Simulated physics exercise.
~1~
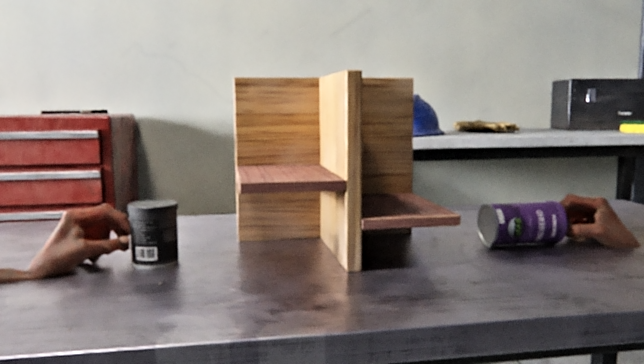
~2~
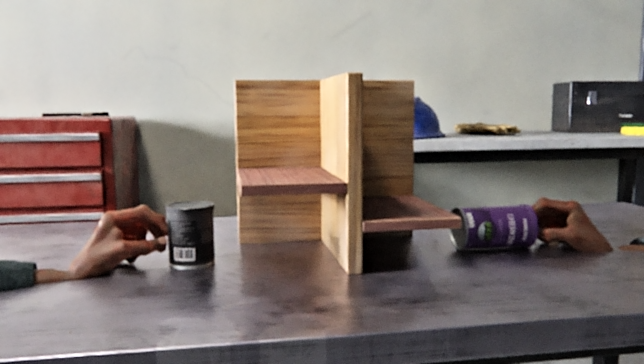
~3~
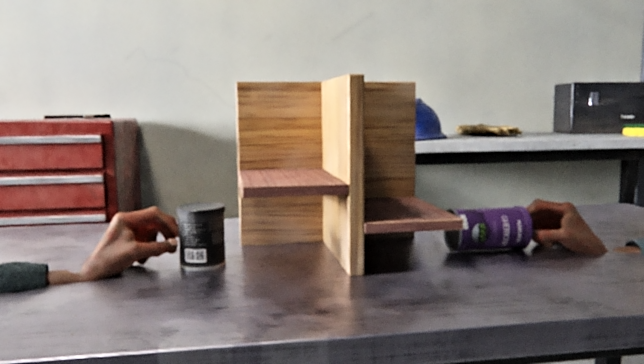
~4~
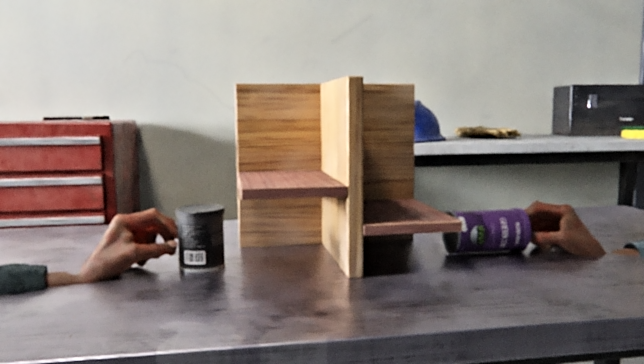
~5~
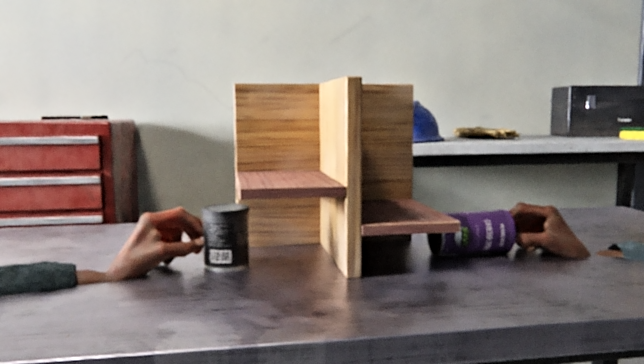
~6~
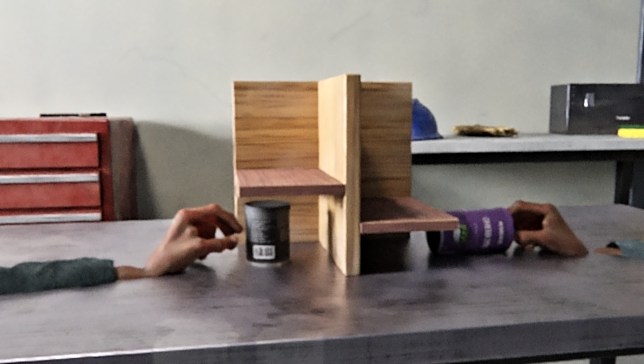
On a workbench, hands slide a black tin under one shelf while a purple tin catches.
